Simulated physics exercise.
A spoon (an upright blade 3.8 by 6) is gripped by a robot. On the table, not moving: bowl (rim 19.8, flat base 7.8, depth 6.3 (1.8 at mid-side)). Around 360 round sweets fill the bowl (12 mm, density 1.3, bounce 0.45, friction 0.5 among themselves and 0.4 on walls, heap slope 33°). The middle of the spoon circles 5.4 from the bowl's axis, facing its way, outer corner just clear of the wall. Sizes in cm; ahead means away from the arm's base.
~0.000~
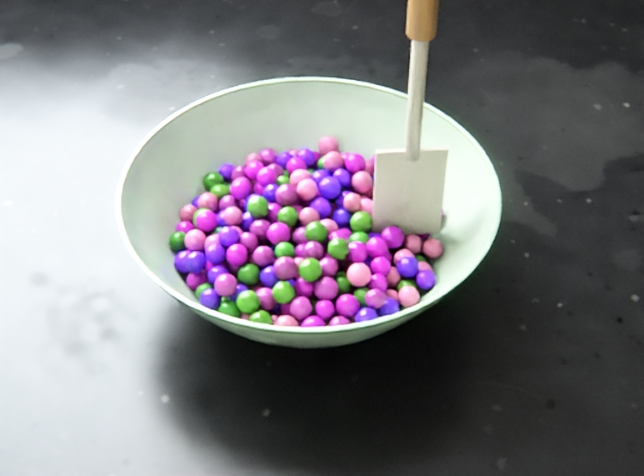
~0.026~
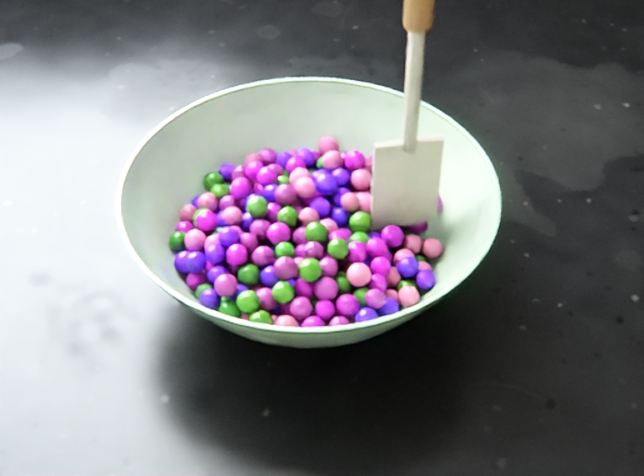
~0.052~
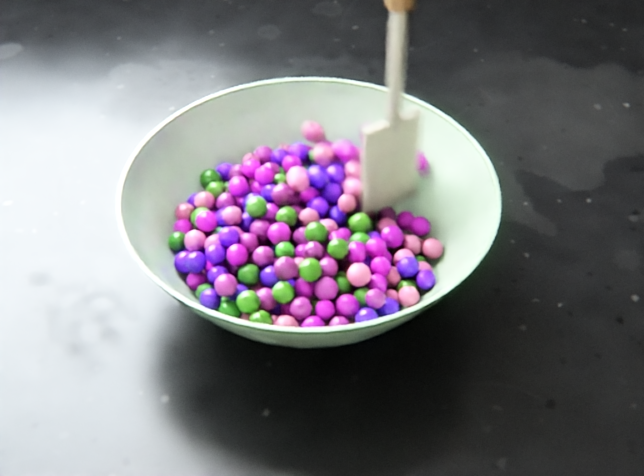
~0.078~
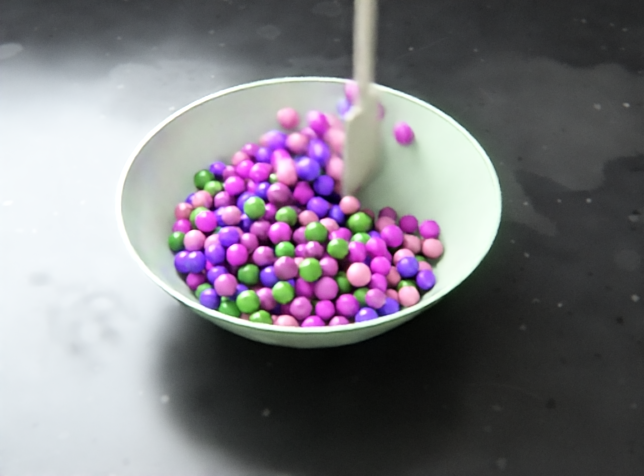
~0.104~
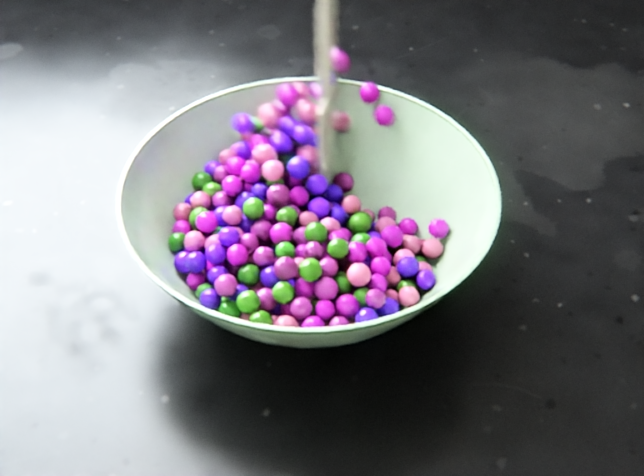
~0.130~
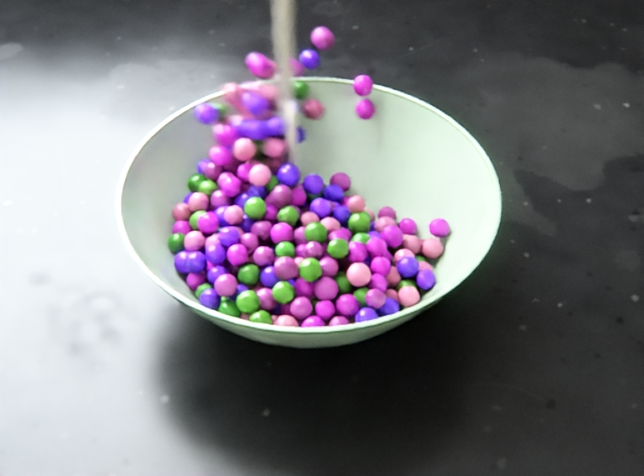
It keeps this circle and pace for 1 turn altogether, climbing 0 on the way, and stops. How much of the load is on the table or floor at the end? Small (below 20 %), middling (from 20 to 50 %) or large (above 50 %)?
On the table or floor the share is middling, from 20 to 50 %.
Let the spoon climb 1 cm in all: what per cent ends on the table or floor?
Some 25 per cent.
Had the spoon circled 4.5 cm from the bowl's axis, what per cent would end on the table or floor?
Then about 30 per cent.
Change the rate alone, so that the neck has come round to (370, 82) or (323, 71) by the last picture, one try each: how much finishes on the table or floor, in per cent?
Some 10 and 25 per cent.
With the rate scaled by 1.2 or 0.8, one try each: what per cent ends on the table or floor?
Some 40 and 25 per cent.
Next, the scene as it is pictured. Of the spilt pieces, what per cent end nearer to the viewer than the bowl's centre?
Some 70 per cent.
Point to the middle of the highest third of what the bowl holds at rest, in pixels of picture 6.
Around (352, 178).
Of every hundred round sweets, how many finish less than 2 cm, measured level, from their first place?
Some 25 per cent.
After 0.24 s, 196° round, highest piece 11 above the table; 330 in the bowl, 1 on the table or floor, 31 in flight or on the tool.
After 0.35 s, 293° round, highest piece 12 above the table; 288 in the bowl, 23 on the table or floor, 51 in flight or on the tool.
After 0.60 s, 0° round, highest piece 7 above the table; 249 in the bowl, 112 on the table or floor, 1 in flight or on the tool.
After 1.30 s, 0° round, highest piece 6 above the table; 248 in the bowl, 114 on the table or floor.
At rest, 248 in the bowl, 114 on the table or floor. That is 31 % on the table or floor.
